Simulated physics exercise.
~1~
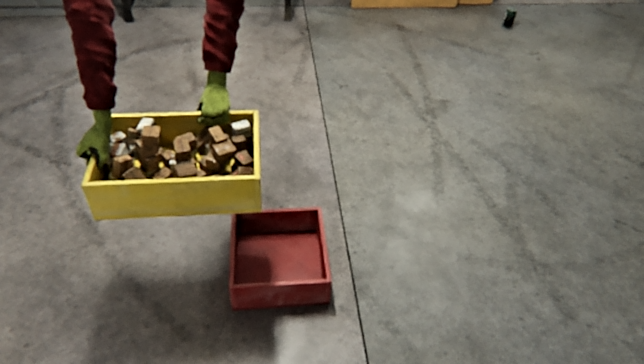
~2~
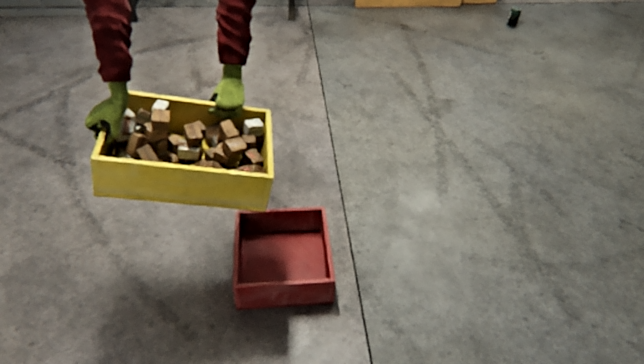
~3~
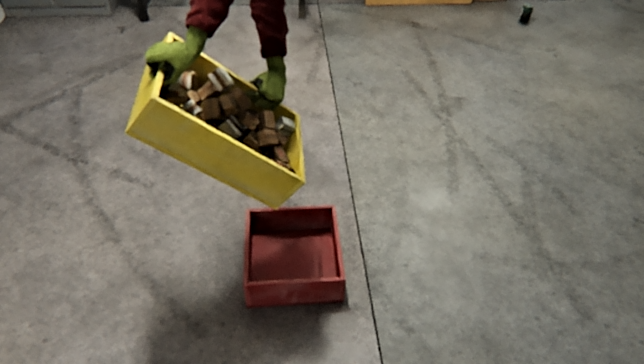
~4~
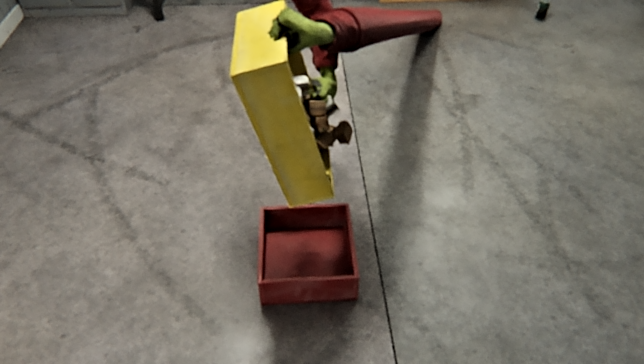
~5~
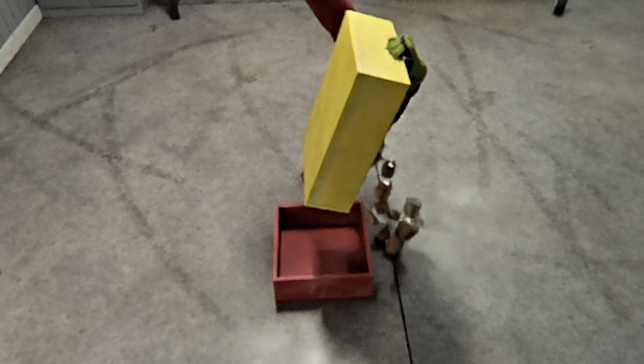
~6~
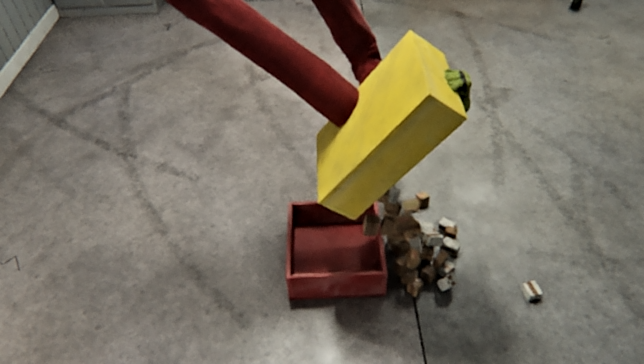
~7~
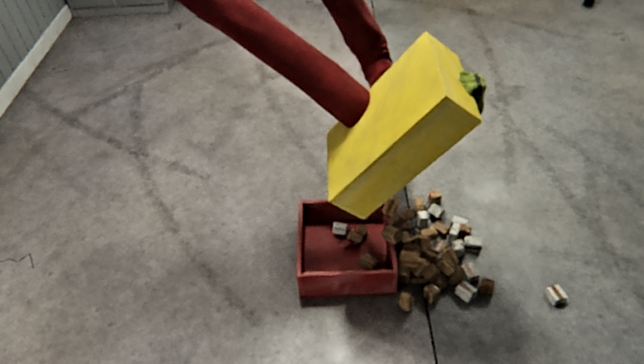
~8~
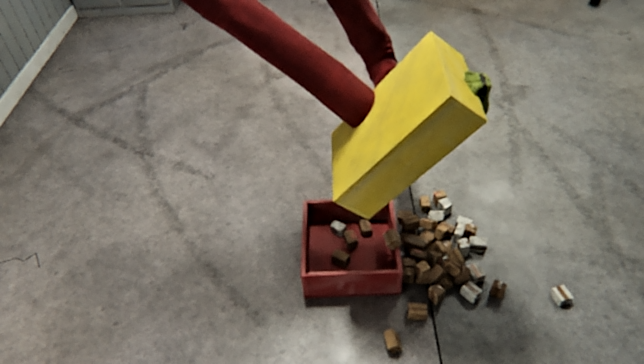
The clip shows gloved hands in red sleeves tipping a yellow crate of small brown and white blocks over a red carton on a grey floor. The blocks spill out, and most end up heaped on the floor to its right, with only a few inside the carton.
